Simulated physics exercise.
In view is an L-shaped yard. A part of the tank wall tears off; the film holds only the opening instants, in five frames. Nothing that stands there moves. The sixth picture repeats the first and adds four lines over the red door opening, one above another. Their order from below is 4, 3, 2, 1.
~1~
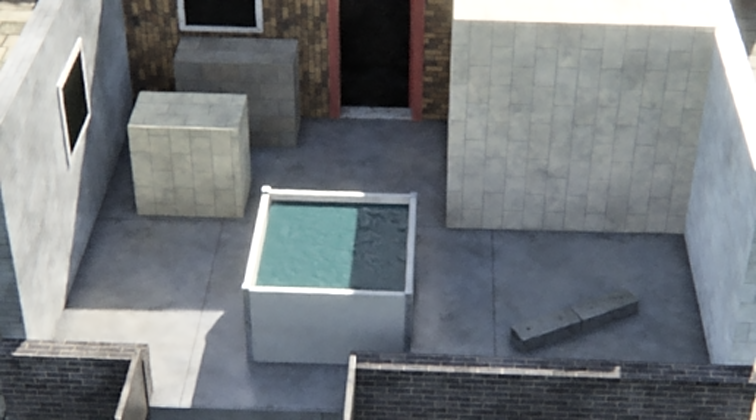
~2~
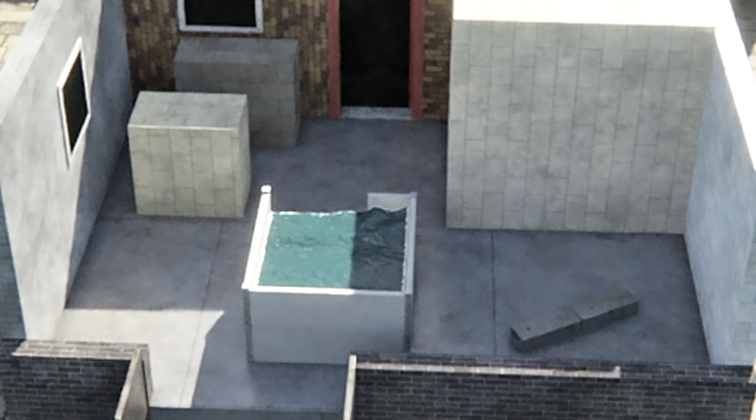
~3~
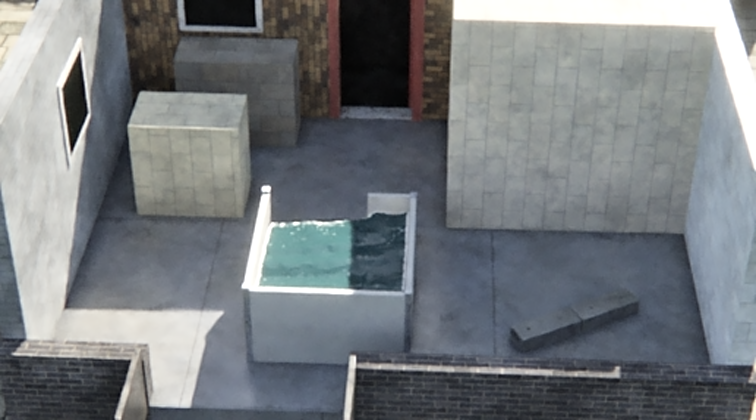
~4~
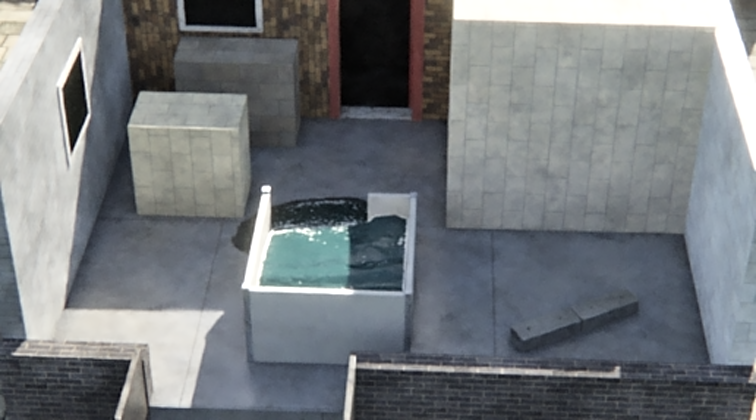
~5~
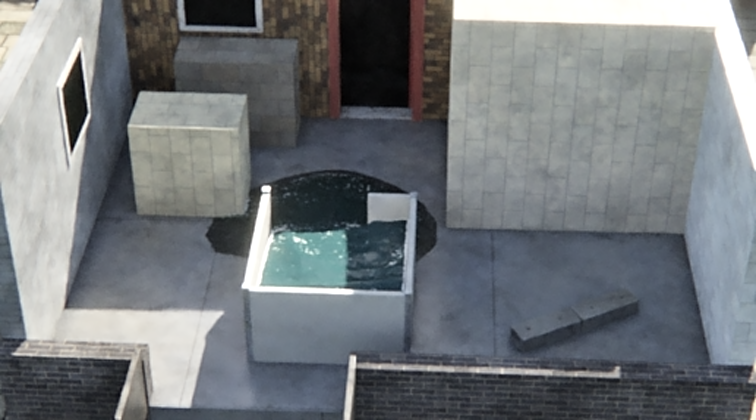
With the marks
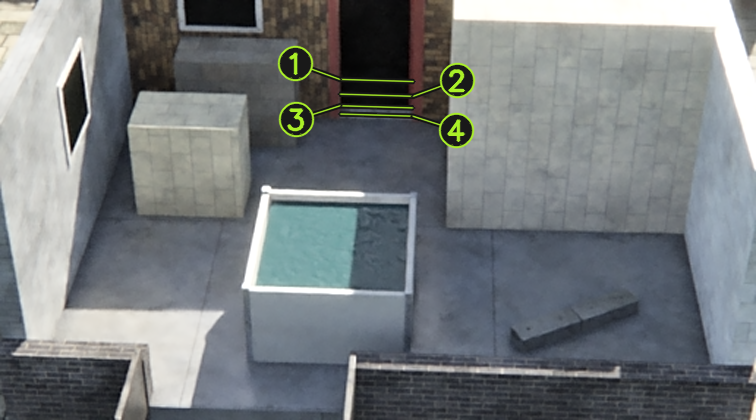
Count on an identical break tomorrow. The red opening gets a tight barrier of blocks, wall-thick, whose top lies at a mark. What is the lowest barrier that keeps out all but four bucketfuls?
2 is the one.
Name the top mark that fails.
It is 3.
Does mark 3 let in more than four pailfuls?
Yes, that goes wrong.
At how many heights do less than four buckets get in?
Two.
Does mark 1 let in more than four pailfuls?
No.
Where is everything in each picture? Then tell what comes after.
Water in the tank at rest, its middle at (334, 247); foot of the red doorway at (376, 119); open gate at (249, 343).
Water covers 1 % of the ground, its front hidden from here.
Water covers 4 % of the ground, its front hidden from here.
Water covers 7 % of the ground, its front hidden from here.
Water covers 13 % of the ground and shows as far out as (344, 173).
On the marked copy, 1 at (376, 80); 2 at (376, 95); 3 at (376, 106); 4 at (376, 115); from the bottom up 4, 3, 2, 1.
Choosing 1, nothing gets over.
Choosing 2, a bucket or two gets in.
Choosing 3, about 15 bucketfuls get in.
Choosing 4, dozens of bucketfuls pour in.
